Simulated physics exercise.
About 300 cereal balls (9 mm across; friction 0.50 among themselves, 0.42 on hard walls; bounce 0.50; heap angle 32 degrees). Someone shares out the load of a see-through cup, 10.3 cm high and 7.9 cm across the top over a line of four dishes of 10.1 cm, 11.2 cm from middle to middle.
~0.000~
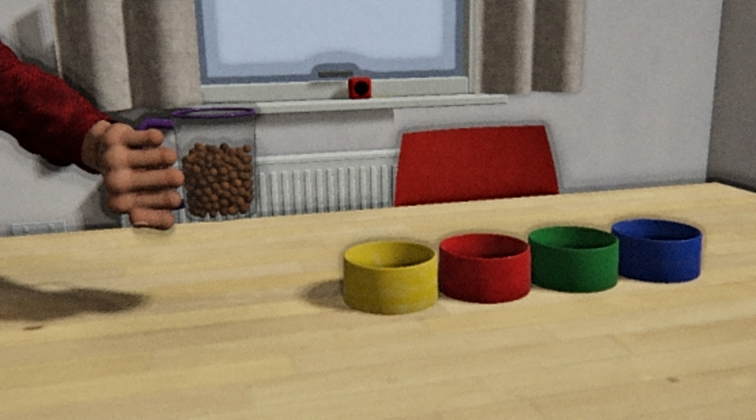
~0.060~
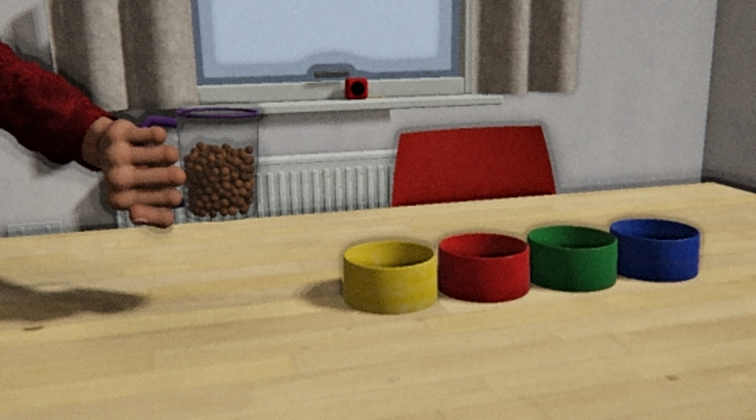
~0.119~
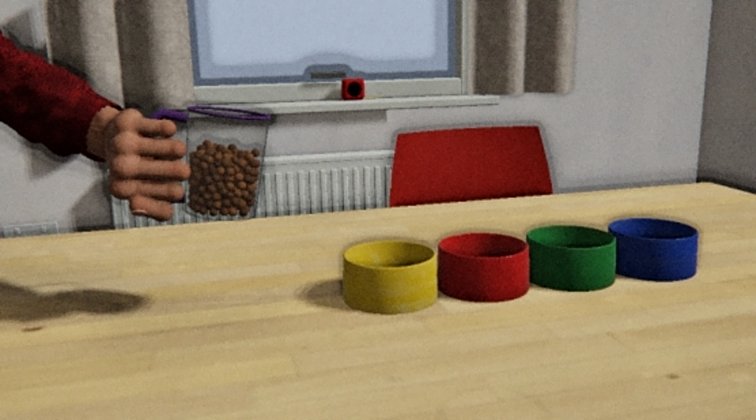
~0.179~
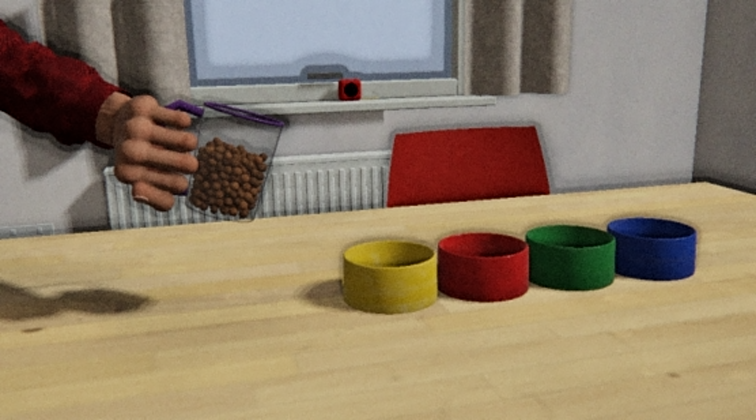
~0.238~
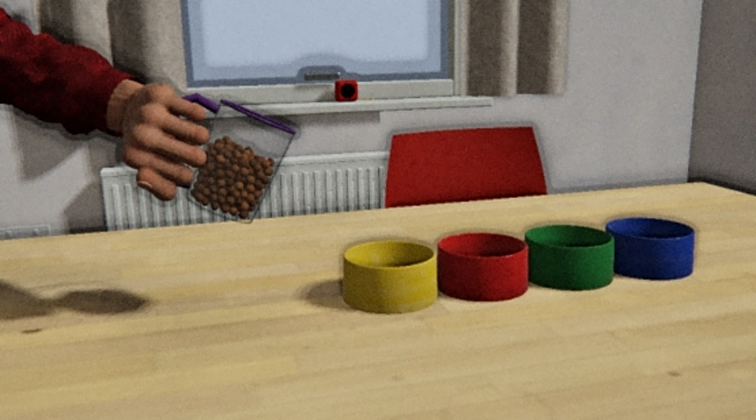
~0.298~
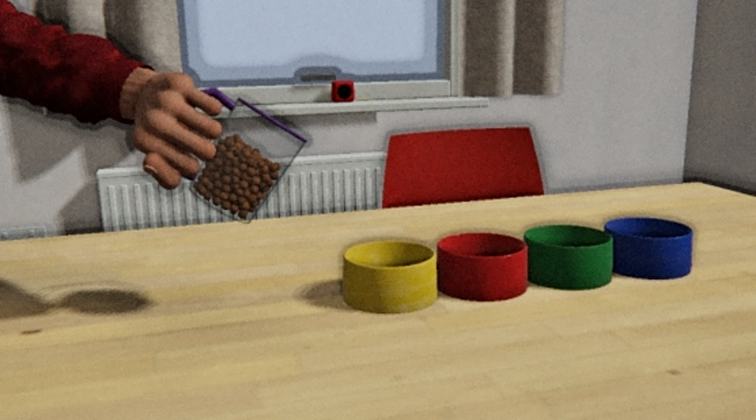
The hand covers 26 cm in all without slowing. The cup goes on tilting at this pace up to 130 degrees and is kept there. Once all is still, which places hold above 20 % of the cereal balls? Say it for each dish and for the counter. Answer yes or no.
Red: No, blue: No, green: No, yellow: Yes, counter: No.
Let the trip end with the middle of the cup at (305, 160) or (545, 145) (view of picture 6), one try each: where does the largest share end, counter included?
Most goes to: Yellow, then yellow.
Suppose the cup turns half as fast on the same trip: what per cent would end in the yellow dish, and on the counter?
Yellow 0, counter 10.
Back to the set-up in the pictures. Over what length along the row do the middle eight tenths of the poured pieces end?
About 6 cm.
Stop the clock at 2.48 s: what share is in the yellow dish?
Near 100 per cent so far.
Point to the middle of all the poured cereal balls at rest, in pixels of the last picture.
Around (396, 275).
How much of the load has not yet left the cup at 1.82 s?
About 0 per cent.
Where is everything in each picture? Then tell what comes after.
Cup at (218, 164), tilt 0 degrees, lip at (254, 111), moved 0.0 cm; middle of the pieces at (218, 182); yellow dish at (390, 255); red dish at (484, 246); green dish at (573, 238); blue dish at (656, 230), in the first picture.
Cup at (220, 163), tilt 2 degrees, lip at (258, 112), moved 0.2 cm; middle of the pieces at (219, 182), in the second picture.
Cup at (225, 163), tilt 9 degrees, lip at (269, 117), moved 0.7 cm; middle of the pieces at (222, 182), in the third picture.
Cup at (232, 163), tilt 17 degrees, lip at (282, 124), moved 1.4 cm; middle of the pieces at (226, 181), in the fourth picture.
Cup at (239, 163), tilt 26 degrees, lip at (294, 132), moved 2.1 cm; middle of the pieces at (231, 180), in the fifth picture.
Cup at (246, 163), tilt 35 degrees, lip at (305, 140), moved 2.8 cm; middle of the pieces at (235, 178); yellow dish at (389, 254); red dish at (482, 245); green dish at (568, 236); blue dish at (648, 228). The cup turns about 145 degrees a second and travels 12 cm a second, in the sixth picture.
After 1.21 s, tilt 130 degrees; cup holds 0 %, yellow 100 %.
Then, at 1.82 s, tilt 130 degrees; cup holds 0 %, yellow 100 %.
Then, at 2.48 s, tilt 130 degrees; cup holds 0 %, yellow 100 %.
At rest (2.8 s), red 0 %, blue 0 %, green 0 %, yellow 100 %, counter 0 %.
